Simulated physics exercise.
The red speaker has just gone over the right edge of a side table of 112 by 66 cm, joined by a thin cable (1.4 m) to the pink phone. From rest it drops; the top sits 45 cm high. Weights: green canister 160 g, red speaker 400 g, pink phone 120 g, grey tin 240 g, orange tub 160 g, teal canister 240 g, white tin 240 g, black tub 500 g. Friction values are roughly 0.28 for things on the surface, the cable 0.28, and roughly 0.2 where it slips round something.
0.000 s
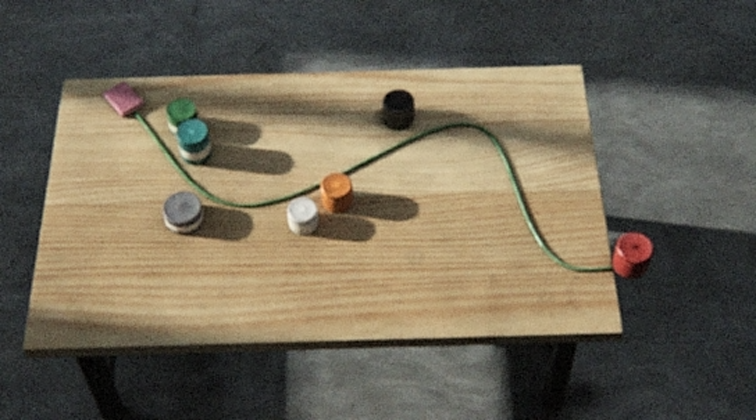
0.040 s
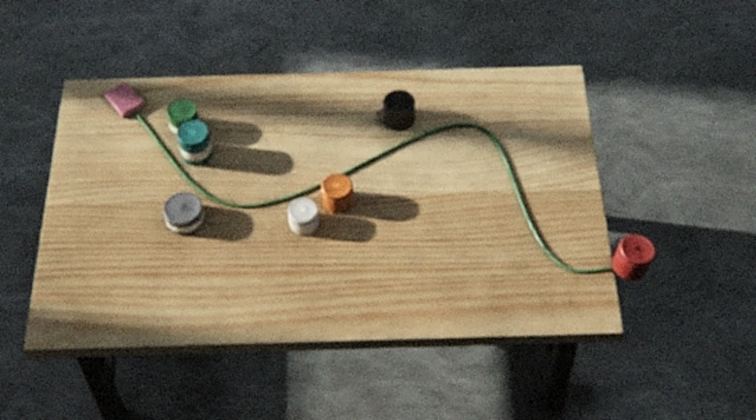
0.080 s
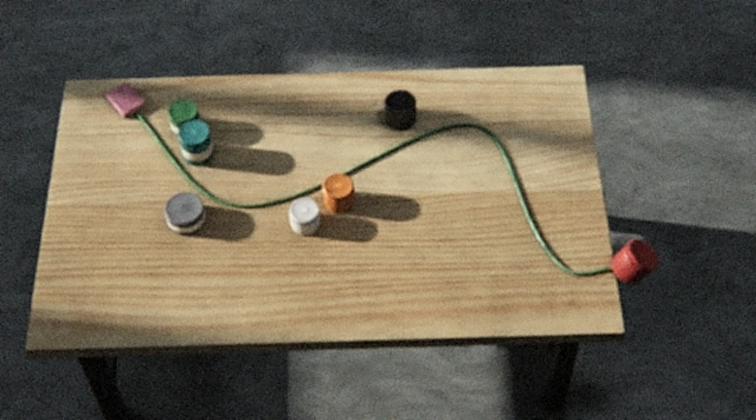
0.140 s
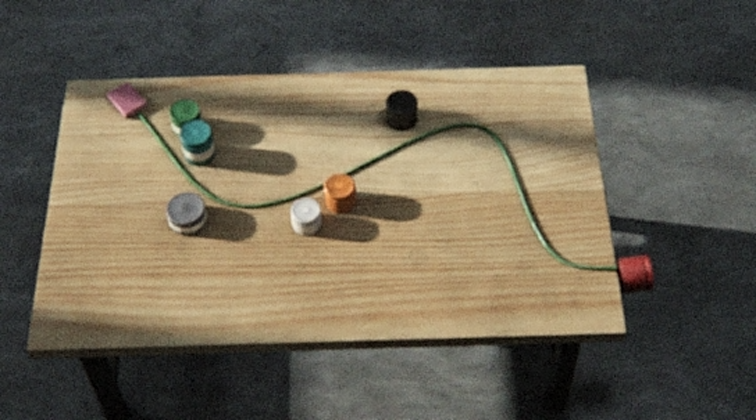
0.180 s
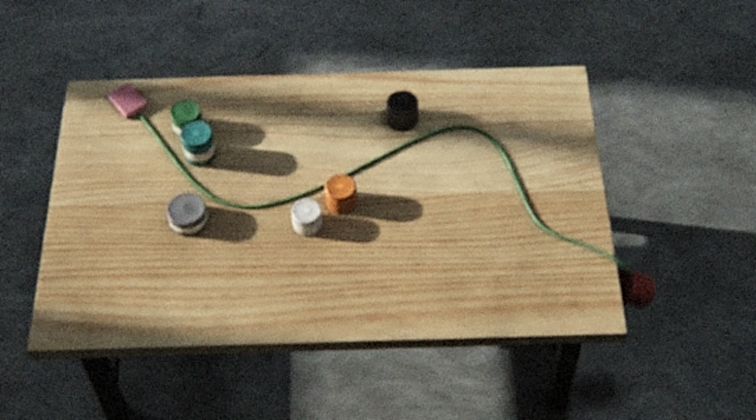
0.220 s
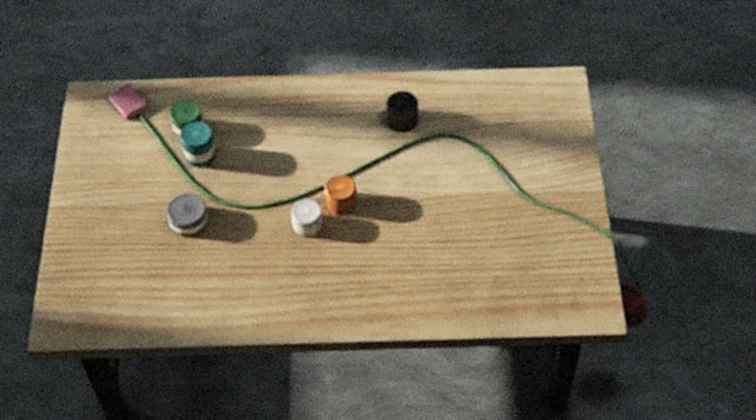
A wooden table holds small containers as a red cylinder drops past its right edge, pulling a green cable.
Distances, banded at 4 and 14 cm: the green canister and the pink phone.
The green canister will finish in the low range; the pink phone will finish in the high range.
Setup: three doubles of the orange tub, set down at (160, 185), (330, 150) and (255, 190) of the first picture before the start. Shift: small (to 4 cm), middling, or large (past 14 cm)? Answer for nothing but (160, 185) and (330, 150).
I'd call it a short shift for the first one and a short shift for the second one.
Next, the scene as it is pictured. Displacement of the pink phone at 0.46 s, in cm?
By then the pink phone has moved close to 15 cm.
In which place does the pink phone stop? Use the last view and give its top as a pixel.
The top finishes roughly at pixel (172, 171) of the last view.
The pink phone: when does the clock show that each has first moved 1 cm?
Estimate for the pink phone: Near 0.34 seconds.
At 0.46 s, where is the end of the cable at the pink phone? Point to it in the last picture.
In the last view it is close to (176, 148).
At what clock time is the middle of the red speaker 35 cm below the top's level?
The clock reads 0.32 s at that moment.
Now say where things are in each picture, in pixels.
The first frame shows shows, green canister (181, 109); pink phone (123, 97); cable runs through (550, 254) (500, 149) (391, 149) (272, 202) (168, 156).
The second frame shows shows, red speaker (636, 249); cable runs through (550, 255) (391, 149) (169, 157).
The third frame shows shows, red speaker (635, 262); cable runs through (551, 255) (392, 149) (170, 157).
The fourth frame shows shows, red speaker (635, 275); cable runs through (554, 254) (394, 149) (172, 157).
The fifth frame shows shows, red speaker (633, 289); cable runs through (579, 243) (395, 150) (172, 157).
The sixth frame shows shows, green canister (185, 111); pink phone (127, 99); cable runs through (615, 241) (504, 173) (395, 150) (277, 203) (172, 158).
After 0.5 s, the cable's tail end at (176, 148); pink phone 13 cm off its start, teal canister 4 cm off its start, red speaker over the edge.
After 0.7 s, the cable's tail end at (192, 167); pink phone 22 cm off its start, teal canister 5 cm off its start, red speaker over the edge.
After 1.0 s, the cable's tail end at (192, 167); pink phone 22 cm off its start at (172, 171), teal canister 5 cm off its start at (214, 120), red speaker over the edge.
After 1.2 s, the cable's tail end at (192, 167); pink phone 22 cm off its start, teal canister 5 cm off its start, red speaker over the edge.
After 2.4 s, the cable's tail end at (192, 167); pink phone 22 cm off its start at (172, 171), green canister 1 cm off its start at (189, 111), teal canister 5 cm off its start at (214, 120), red speaker over the edge.
